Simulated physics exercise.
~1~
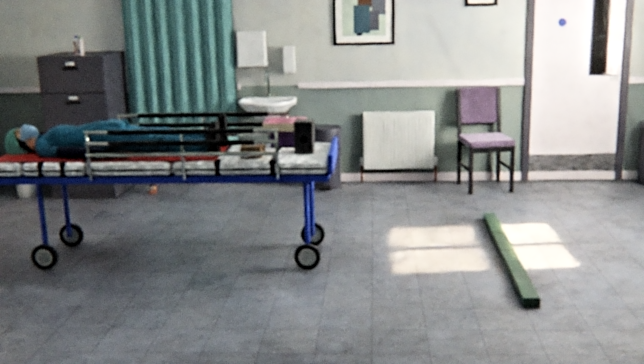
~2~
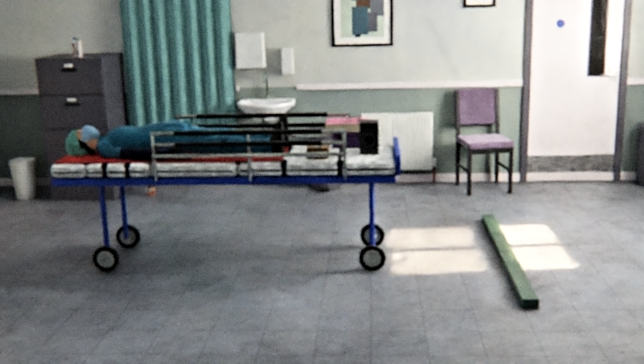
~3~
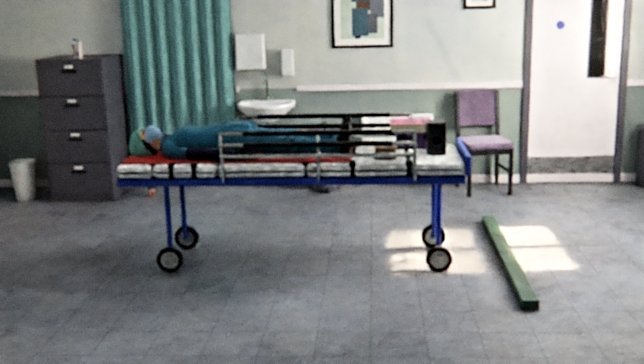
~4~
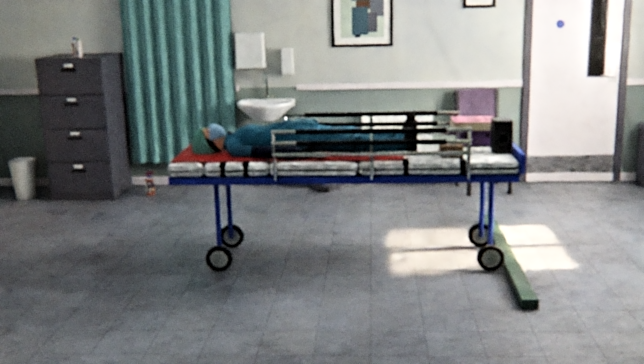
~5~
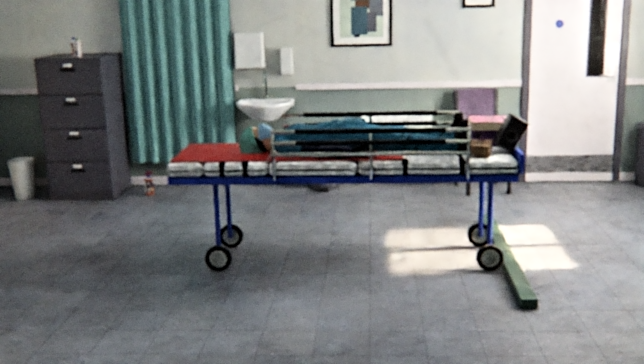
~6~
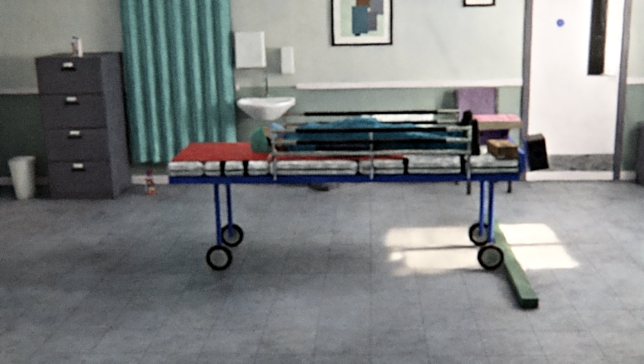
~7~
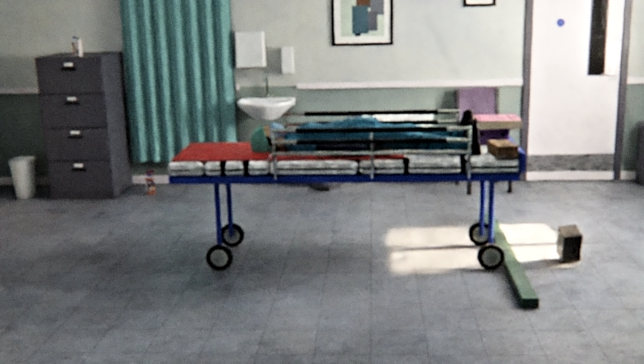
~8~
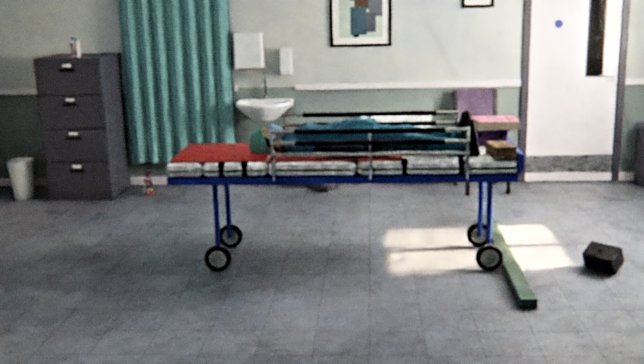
A person in teal clothing and a pale blue cap lies on a blue-framed trolley with a red-topped mattress, seen side-on in a grey-floored clinic room with a teal curtain, sink and purple chair behind. A black pump, brown box, purple case and pink folder sit near the right end. The trolley rolls right, feet first, and halts at a green strip on the floor. The person slides toward the foot end but stops short of it. The pump tips over the end, drops and tumbles onto its side on the floor, while the other items stay aboard.
